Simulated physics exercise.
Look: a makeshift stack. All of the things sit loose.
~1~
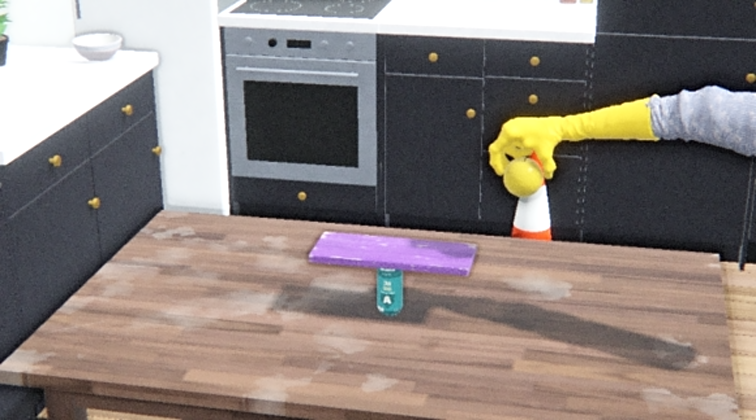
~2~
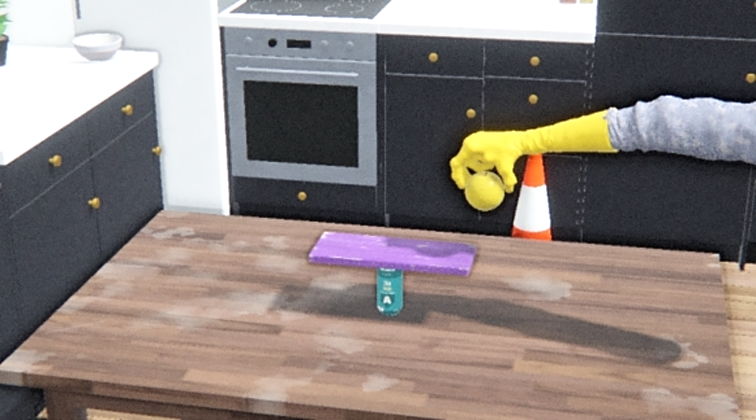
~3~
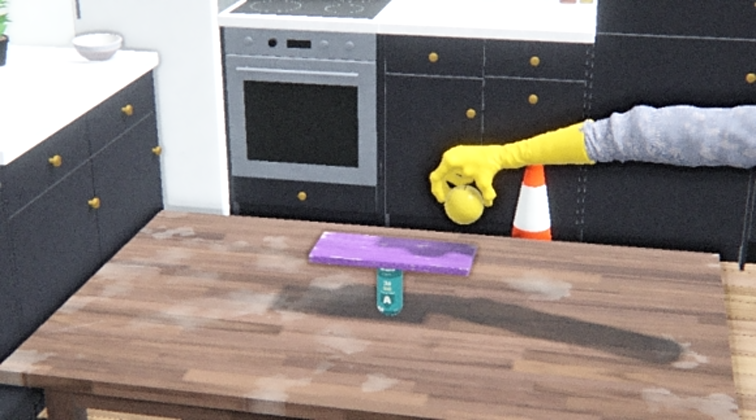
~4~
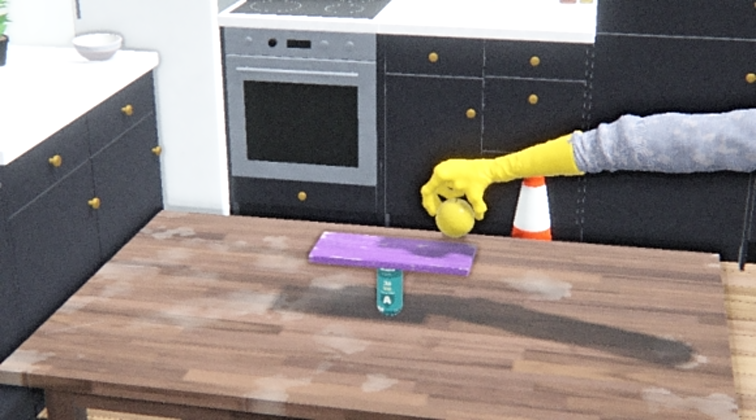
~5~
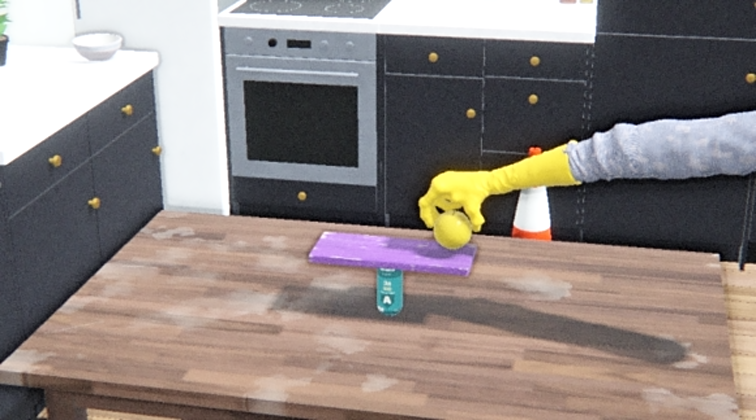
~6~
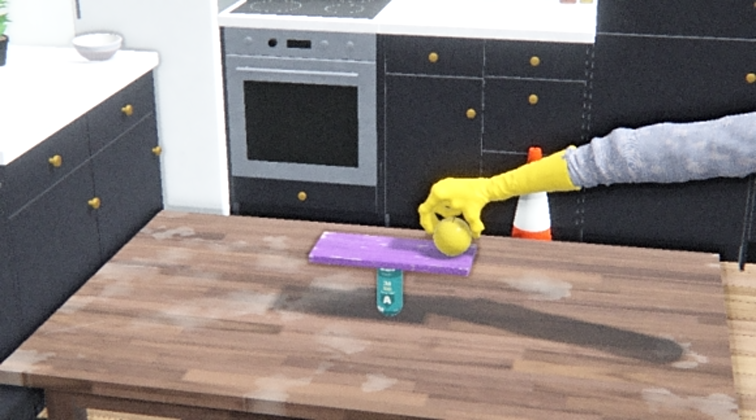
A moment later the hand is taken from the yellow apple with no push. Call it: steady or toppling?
Toppling.
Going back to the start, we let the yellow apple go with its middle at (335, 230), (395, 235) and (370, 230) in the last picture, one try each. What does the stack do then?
Try 1: Topples; try 2: Stands; try 3: Stands.
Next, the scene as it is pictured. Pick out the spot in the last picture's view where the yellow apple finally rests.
About (497, 303).
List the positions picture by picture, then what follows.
The first frame shows still above its spot; yellow apple (523, 177); turquoise can (390, 284).
The second frame shows still above its spot; yellow apple (485, 191); turquoise can (390, 284).
The third frame shows still above its spot; yellow apple (464, 204); turquoise can (390, 284).
The fourth frame shows still above its spot; yellow apple (455, 218); turquoise can (390, 284).
The fifth frame shows still above its spot; yellow apple (452, 230); turquoise can (390, 284).
The sixth frame shows set down, still held; yellow apple (452, 237); turquoise can (390, 284).
Then, 0.40 s on from there, yellow apple now fallen; purple board turned 49° from how it was put.
Then, 0.50 s on from there, purple board turned 56° from how it was put.
Then, 0.70 s on from there, purple board now fallen; turquoise can turned 40° from how it was put.
Then, 0.80 s on from there, turquoise can now fallen.
In the end, fallen, turquoise can, yellow apple and purple board. At the end, from the last picture's camera, yellow apple near (497, 303). The stack comes apart.
